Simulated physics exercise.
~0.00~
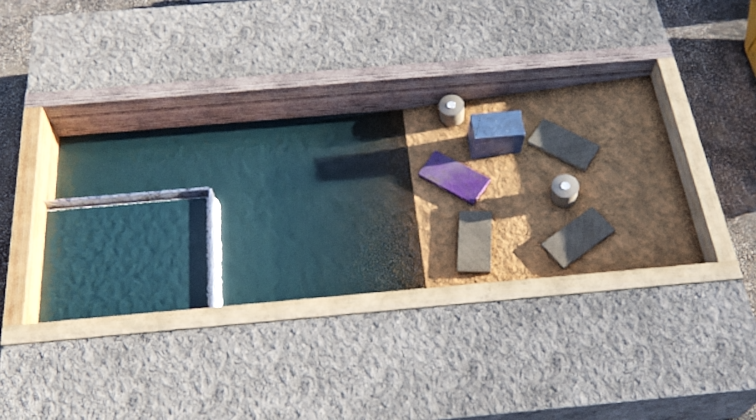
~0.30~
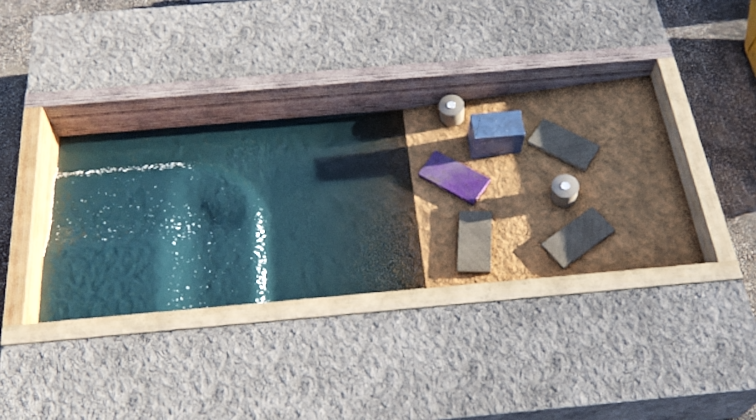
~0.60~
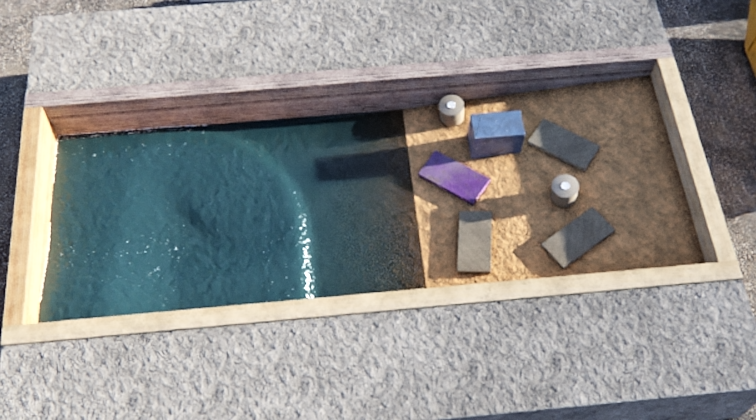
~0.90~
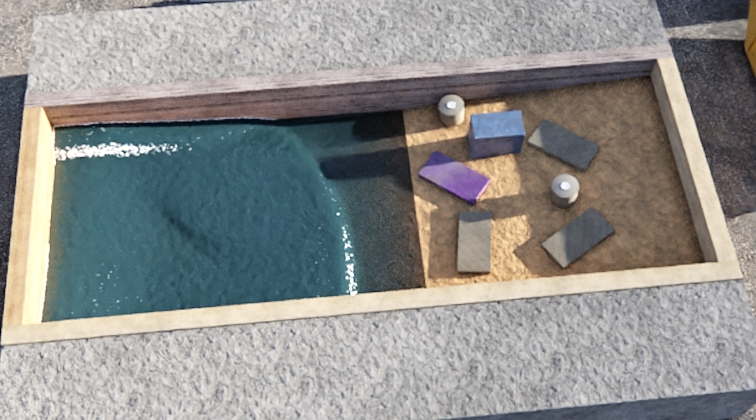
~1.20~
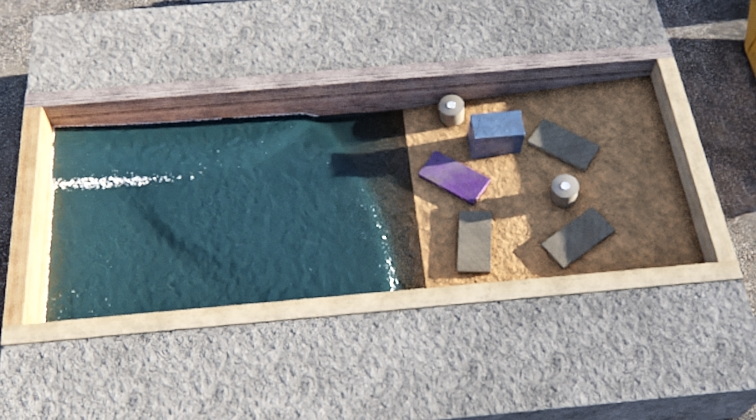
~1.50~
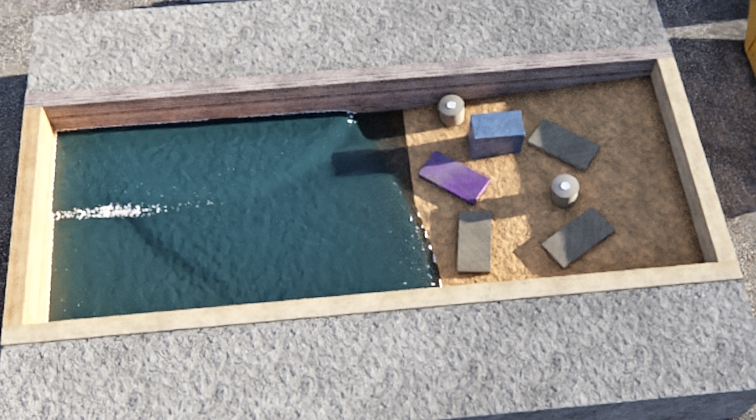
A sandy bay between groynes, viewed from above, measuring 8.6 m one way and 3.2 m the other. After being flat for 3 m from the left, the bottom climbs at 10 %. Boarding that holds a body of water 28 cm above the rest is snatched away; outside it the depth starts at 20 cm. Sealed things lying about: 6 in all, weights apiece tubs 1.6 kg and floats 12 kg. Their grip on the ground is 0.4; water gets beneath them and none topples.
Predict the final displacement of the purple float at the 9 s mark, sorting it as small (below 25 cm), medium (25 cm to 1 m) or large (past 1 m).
It is large.
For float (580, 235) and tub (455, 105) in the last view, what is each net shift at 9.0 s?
0 cm, 40 cm.
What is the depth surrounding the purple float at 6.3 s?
The depth there is around 8 cm.
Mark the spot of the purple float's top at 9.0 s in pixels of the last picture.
Roughly at (300, 193) in the last picture.
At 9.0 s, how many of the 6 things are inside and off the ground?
I count 2.
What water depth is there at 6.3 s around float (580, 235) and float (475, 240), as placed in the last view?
Depths: Near 1 cm, then near 5 cm.
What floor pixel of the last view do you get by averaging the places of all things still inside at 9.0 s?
Near (464, 196).
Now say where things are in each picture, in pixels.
In the first picture, the purple float at (454, 176) rests on the ground; water covers 15.7 m2; 0 of 6 have shifted.
In the second picture, the purple float at (454, 176) rests on the ground; water covers 15.7 m2; 0 of 6 have shifted.
In the third picture, the purple float at (454, 176) rests on the ground; water covers 15.7 m2; 0 of 6 have shifted.
In the fourth picture, the purple float at (454, 176), on the bottom; 15.7 m2 under water; 0 of 6 have shifted.
In the fifth picture, the purple float at (454, 176) rests on the ground; 15.7 m2 under water; 0 of 6 have shifted.
In the sixth picture, the purple float at (454, 176) rests on the ground; 15.9 m2 under water; 0 of 6 have shifted.
After 2.1 s the purple float is near (455, 176), 0.0 m from its start, aground; 0 afloat.
After 4.0 s the purple float is near (464, 178), 0.2 m from its start, afloat; 3 afloat.
After 6.3 s the purple float is near (367, 196), 1.3 m from its start, afloat; 3 afloat.
After 9.0 s the purple float is near (300, 193), 2.2 m from its start, afloat; 2 afloat.
